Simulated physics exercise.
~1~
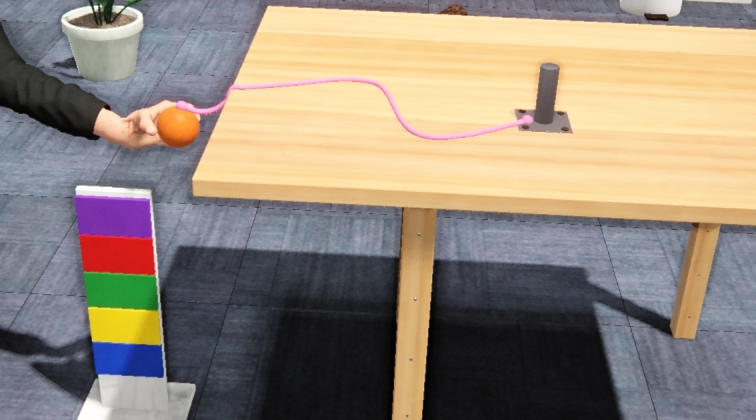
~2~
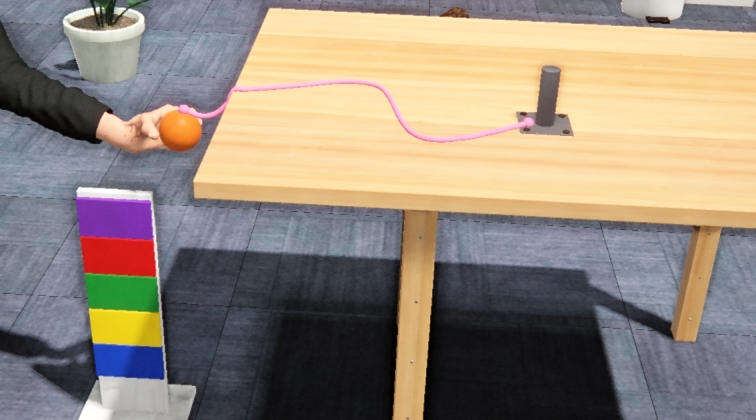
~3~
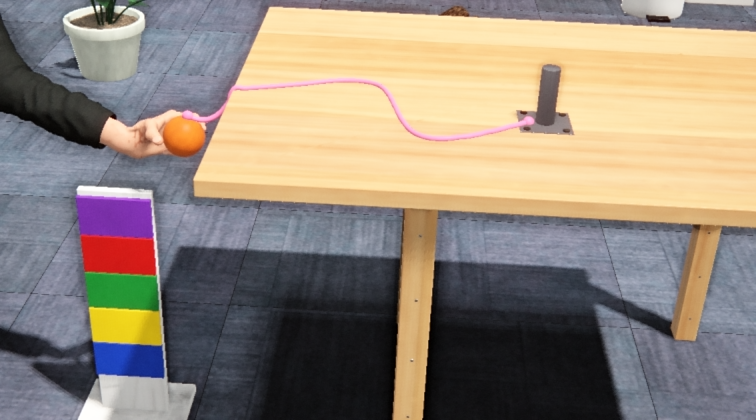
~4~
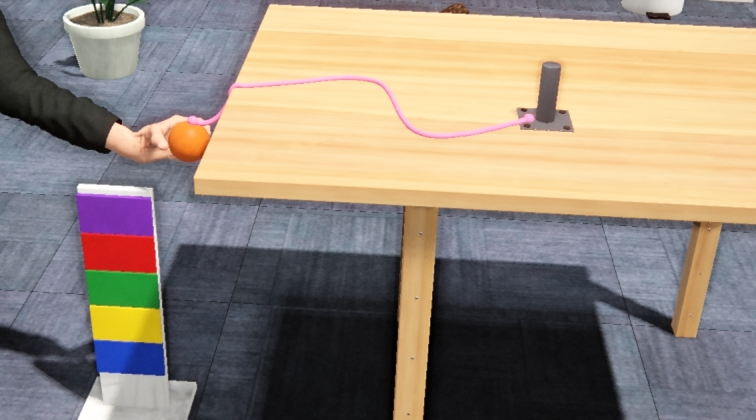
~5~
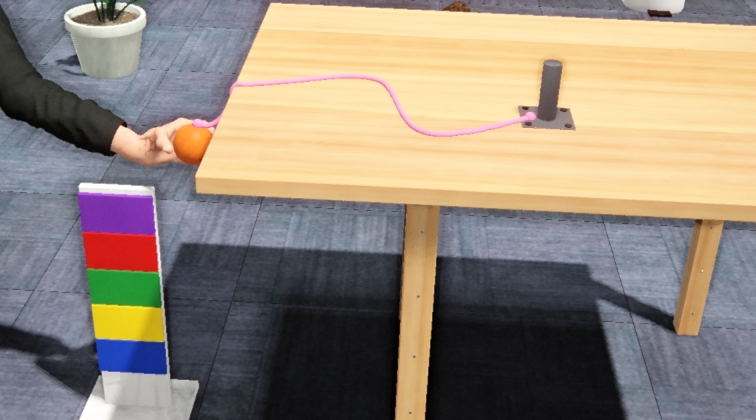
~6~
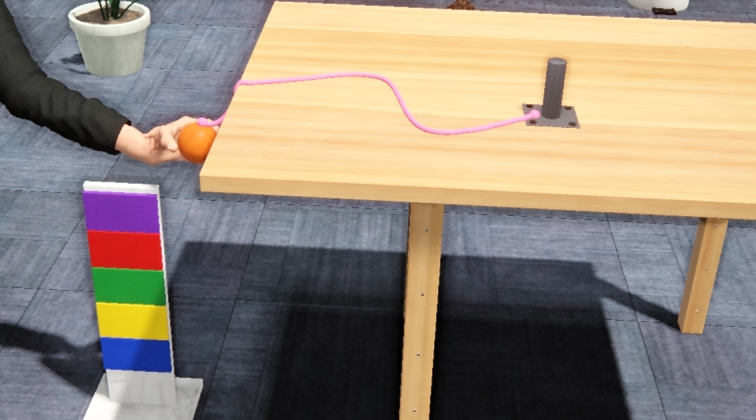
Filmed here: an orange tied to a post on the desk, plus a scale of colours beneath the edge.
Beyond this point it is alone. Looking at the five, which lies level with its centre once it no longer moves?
The red one lies level with its centre.
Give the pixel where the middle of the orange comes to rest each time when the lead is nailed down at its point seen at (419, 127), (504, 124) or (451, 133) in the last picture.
Roughly (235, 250), (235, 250) and (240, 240), in that order.
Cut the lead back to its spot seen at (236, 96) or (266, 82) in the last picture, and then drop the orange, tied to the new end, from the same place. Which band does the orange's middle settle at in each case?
Cut one gives purple; cut two gives above them all.
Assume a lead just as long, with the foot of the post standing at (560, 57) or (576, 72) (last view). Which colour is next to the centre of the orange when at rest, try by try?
Trial 1 - purple; trial 2 - purple.
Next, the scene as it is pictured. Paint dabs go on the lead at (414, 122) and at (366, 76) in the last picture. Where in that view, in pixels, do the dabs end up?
Around (390, 103), then around (261, 93).
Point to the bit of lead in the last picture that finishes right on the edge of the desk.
Check around (339, 75) - that's where it is.
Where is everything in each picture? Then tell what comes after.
Orange (178, 126); purple (113, 218); red (117, 256); green (121, 292); yellow (124, 327); blue (128, 361), in the first picture.
Orange (180, 131); lead through (498, 131) (416, 136) (390, 100) (340, 82) (258, 89), in the second picture.
Orange (184, 136), in the third picture.
Orange (189, 141); lead through (498, 127) (417, 132) (391, 96) (340, 78) (258, 85), in the fourth picture.
Orange (194, 144), in the fifth picture.
Orange (198, 142); lead through (504, 124) (422, 128) (396, 93) (346, 75) (264, 82), in the sixth picture.
Soon after, orange near (273, 257); level with red.
Then, orange near (233, 261); level with red.
At rest, orange near (233, 262); level with red. Its centre hangs level with the red band.
